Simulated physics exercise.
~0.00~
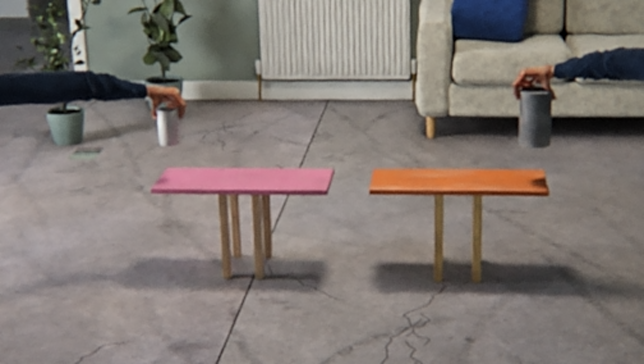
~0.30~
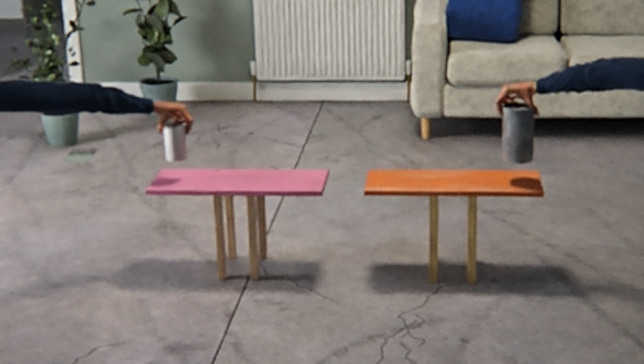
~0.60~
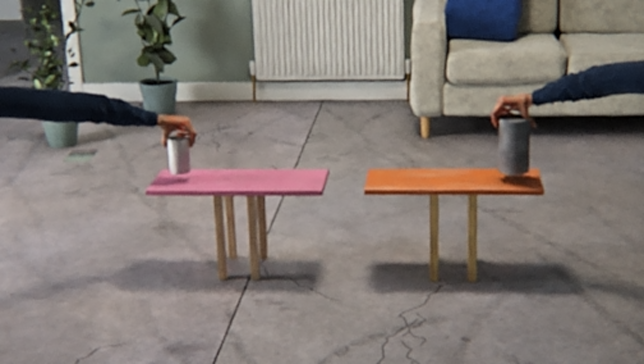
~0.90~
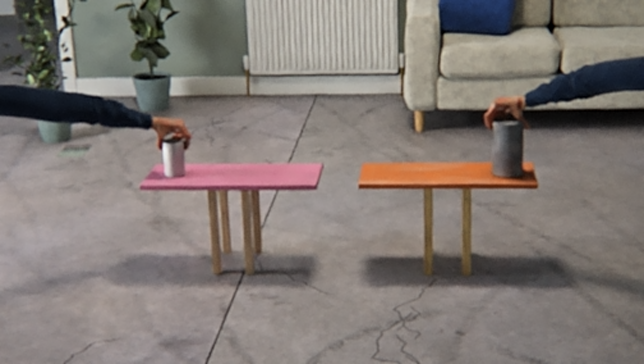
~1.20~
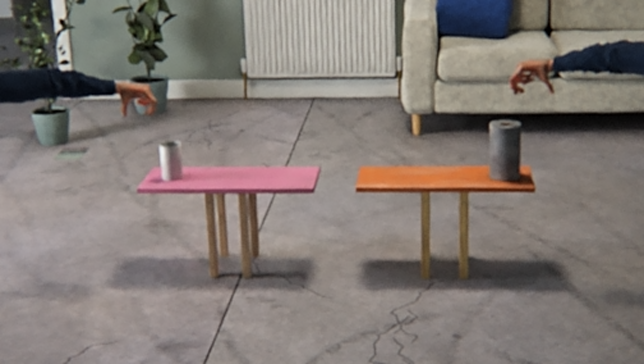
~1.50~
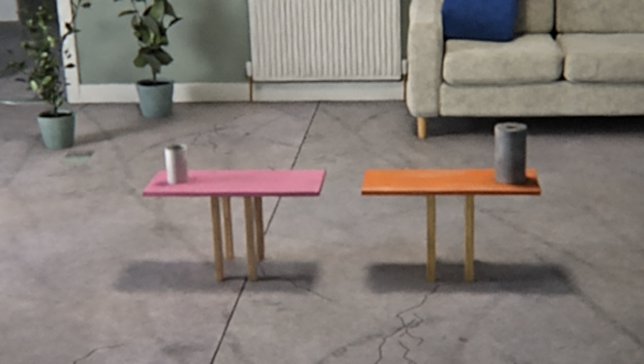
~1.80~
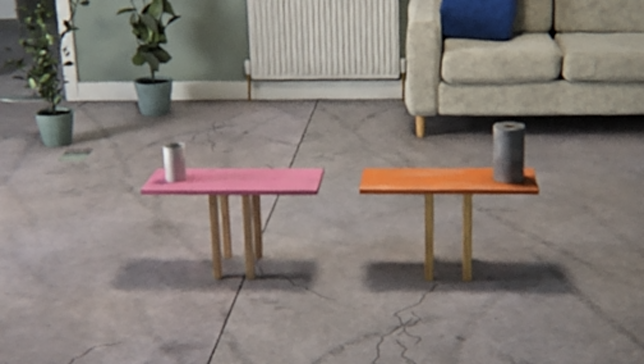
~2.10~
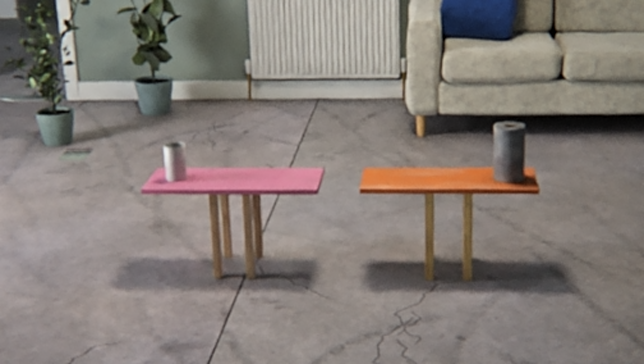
In a room with a grey floor and a pale sofa, two hands lowered a small silvery cylinder onto a pink table's left end and a larger dark grey one onto an orange table's right end, then let go and withdrew, and both tables stayed standing.
